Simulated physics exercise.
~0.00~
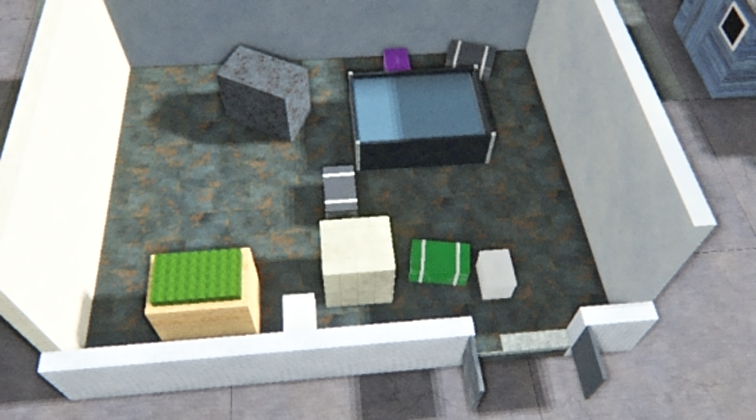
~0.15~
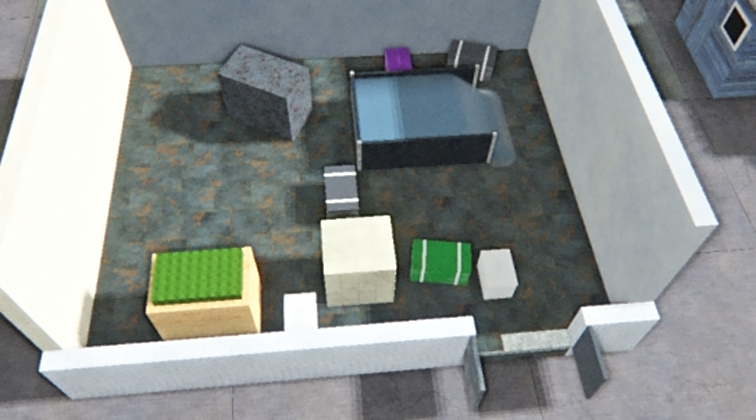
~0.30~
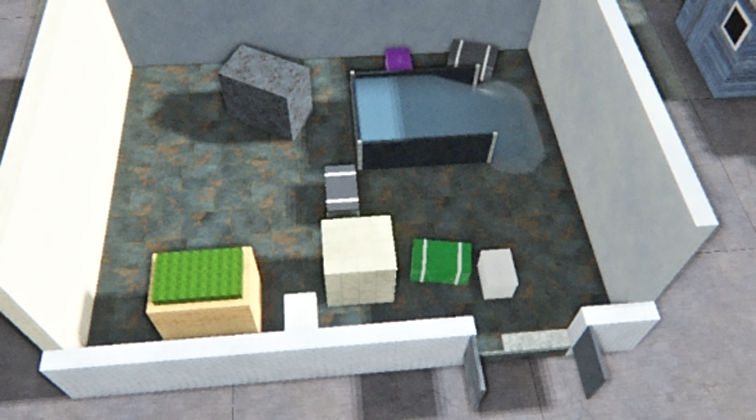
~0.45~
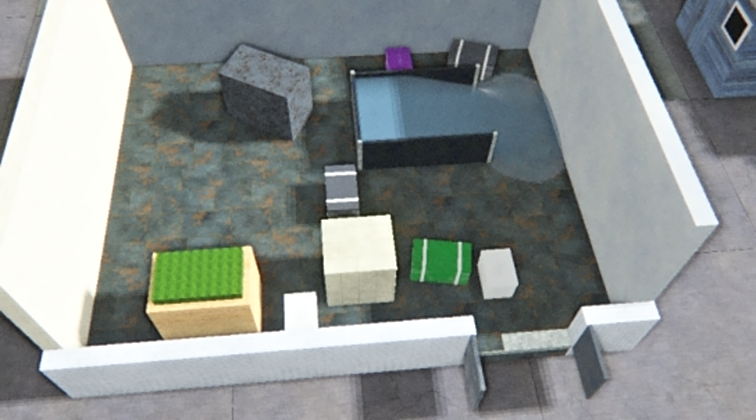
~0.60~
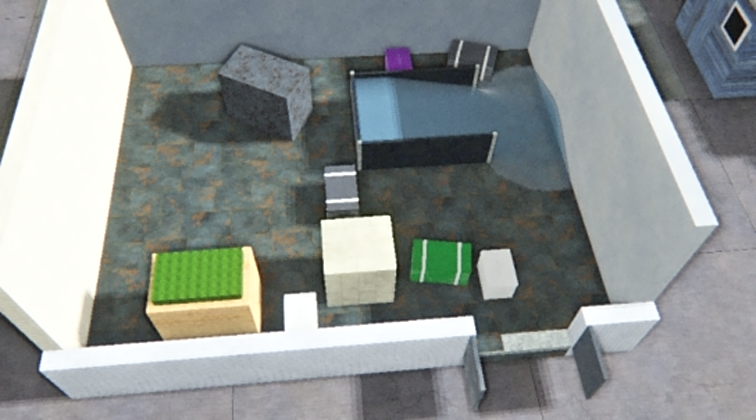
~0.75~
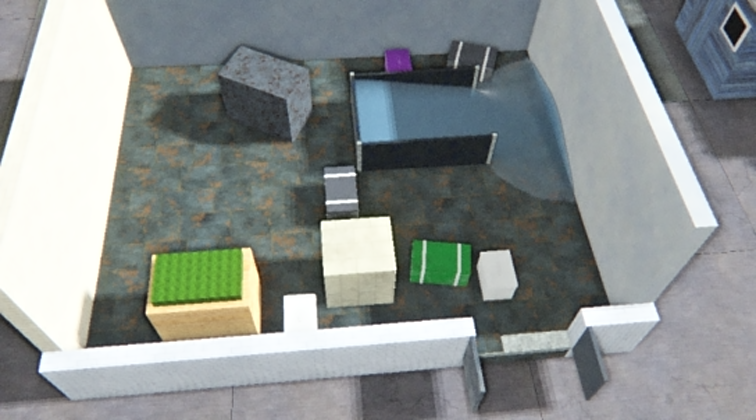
Water pours from the open right end of a tank and spreads to the right wall.
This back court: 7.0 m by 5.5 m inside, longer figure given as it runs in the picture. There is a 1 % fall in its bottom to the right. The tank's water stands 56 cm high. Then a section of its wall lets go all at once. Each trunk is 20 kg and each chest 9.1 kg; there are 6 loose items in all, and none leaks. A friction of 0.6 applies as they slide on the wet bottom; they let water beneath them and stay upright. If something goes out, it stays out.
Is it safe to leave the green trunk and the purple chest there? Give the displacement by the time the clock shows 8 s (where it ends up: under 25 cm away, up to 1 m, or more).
The green trunk will be roughly where it started. The purple chest will be over a metre off.
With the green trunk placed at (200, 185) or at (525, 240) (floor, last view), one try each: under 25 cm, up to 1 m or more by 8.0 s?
Nearly still; swept far.
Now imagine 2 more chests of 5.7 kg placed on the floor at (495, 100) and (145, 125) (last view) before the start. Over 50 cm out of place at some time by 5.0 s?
One by one: Beyond it, then within it.
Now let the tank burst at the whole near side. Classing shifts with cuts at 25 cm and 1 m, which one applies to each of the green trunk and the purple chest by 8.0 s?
Green trunk: Washed well away; purple chest: Roughly where it was.
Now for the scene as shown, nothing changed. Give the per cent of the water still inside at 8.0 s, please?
Close to 78 in a hundred parts remain.
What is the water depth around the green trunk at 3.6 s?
I'd put it at about 3 cm.
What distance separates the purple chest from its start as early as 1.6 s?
Around 0 centimetres.
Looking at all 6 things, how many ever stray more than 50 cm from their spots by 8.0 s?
3 in all.
After 1.6 s the green trunk is near (441, 256), 0.0 m from its start, aground; the purple chest is near (398, 61), 0.0 m from its start, aground; 0 of 6 are out; 0 afloat.
After 3.6 s the green trunk is near (441, 256), 0.0 m from its start, aground; the purple chest is near (279, 68), 2.0 m from its start, afloat; 0 of 6 are out; 2 afloat.
After 5.6 s the green trunk is near (441, 256), 0.0 m from its start, aground; the purple chest is near (137, 91), 4.3 m from its start, afloat; 0 of 6 are out; 2 afloat.
After 8.0 s the green trunk is near (441, 256), 0.0 m from its start, aground; the purple chest is near (161, 204), 4.6 m from its start, aground; 0 of 6 are out; 1 afloat.
